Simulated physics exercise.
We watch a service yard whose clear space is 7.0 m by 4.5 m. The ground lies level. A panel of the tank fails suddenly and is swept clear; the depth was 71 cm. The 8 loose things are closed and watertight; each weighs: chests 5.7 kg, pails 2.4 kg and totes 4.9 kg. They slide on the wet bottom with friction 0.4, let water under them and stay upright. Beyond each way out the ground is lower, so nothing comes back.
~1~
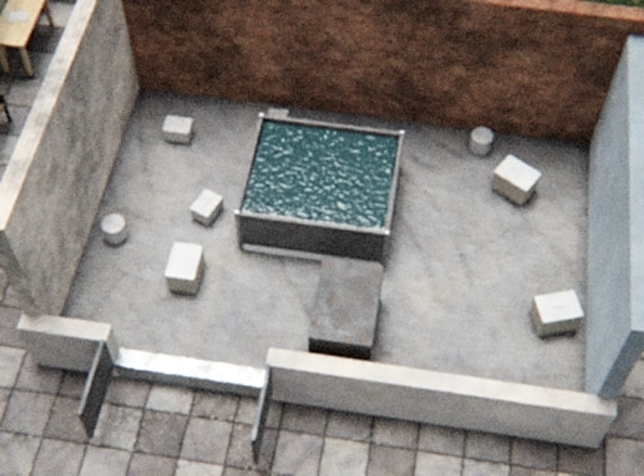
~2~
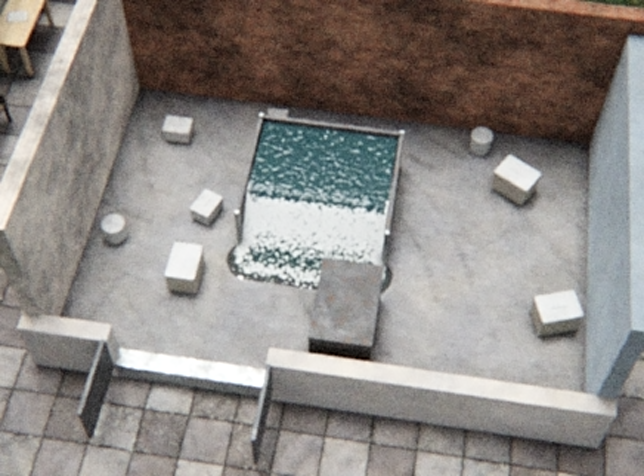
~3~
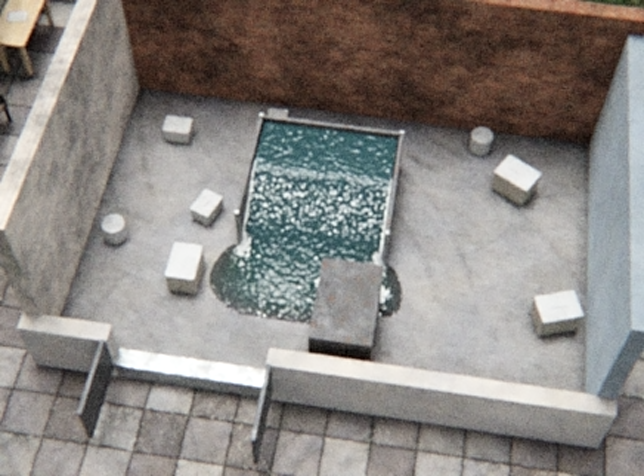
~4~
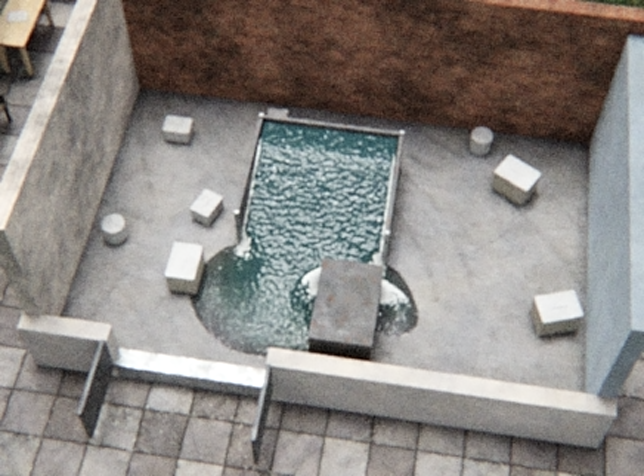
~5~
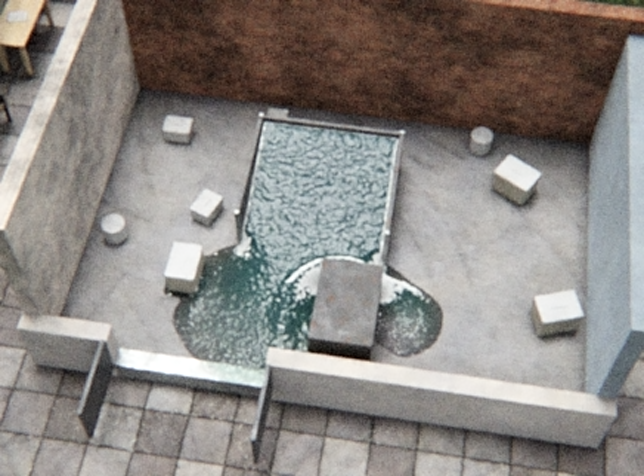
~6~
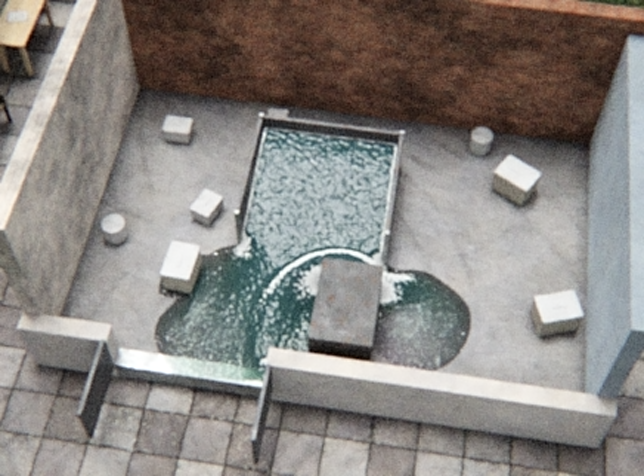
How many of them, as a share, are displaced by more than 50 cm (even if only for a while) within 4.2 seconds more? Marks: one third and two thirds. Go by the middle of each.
It is from one to two thirds.
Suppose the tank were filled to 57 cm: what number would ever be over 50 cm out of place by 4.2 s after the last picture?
In that case 3 of them.
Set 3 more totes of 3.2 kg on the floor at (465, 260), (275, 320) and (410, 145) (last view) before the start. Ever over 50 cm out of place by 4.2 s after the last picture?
In that order: More, more, under.
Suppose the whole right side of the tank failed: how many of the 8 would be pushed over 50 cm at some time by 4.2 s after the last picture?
In that case 4 of them.
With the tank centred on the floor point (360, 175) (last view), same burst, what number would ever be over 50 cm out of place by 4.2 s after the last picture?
In that case 5 of them.
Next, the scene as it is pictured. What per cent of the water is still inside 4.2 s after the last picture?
Some 56 per cent remains.
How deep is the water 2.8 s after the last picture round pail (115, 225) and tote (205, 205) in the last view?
Roughly 2 and 0 cm.
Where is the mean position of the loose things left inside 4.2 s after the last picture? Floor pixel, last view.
At about (310, 176).
Then, 0.4 s after the last picture 0 of 8 are over 50 cm from their spots; 0 afloat.
Then, 1.5 s after the last picture 0 of 8 are over 50 cm from their spots; 0 afloat.
Then, 2.8 s after the last picture 3 of 8 are over 50 cm from their spots; 1 afloat.
Then, 4.2 s after the last picture 3 of 8 are over 50 cm from their spots, and 3 have been at some point; 2 afloat.
